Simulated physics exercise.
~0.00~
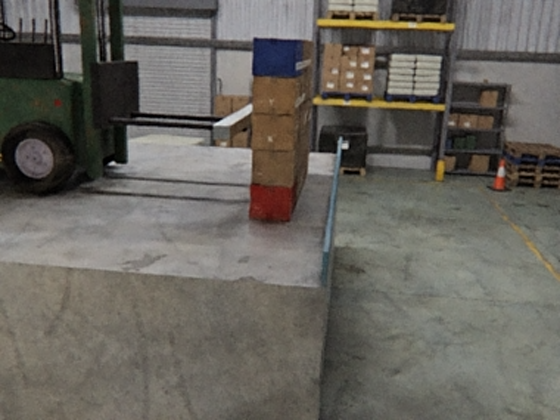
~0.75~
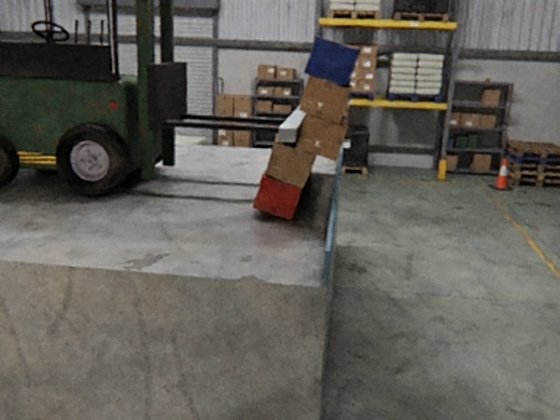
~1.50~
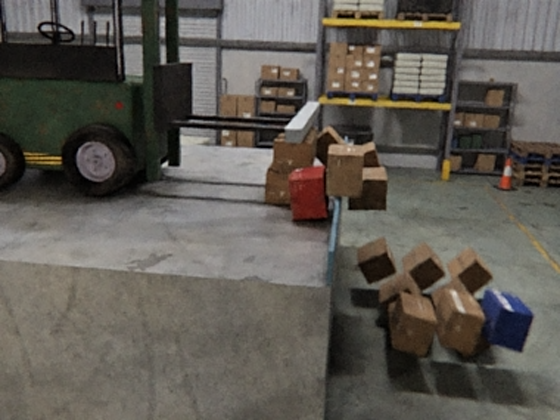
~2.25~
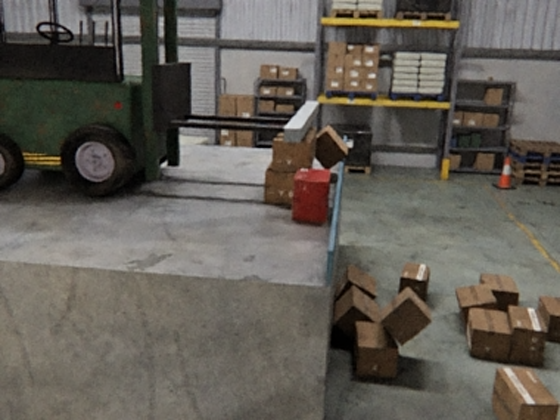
Stack of cartons toppling right as a forklift pushes a beam into it, many tumbling to the warehouse floor, red one staying above.
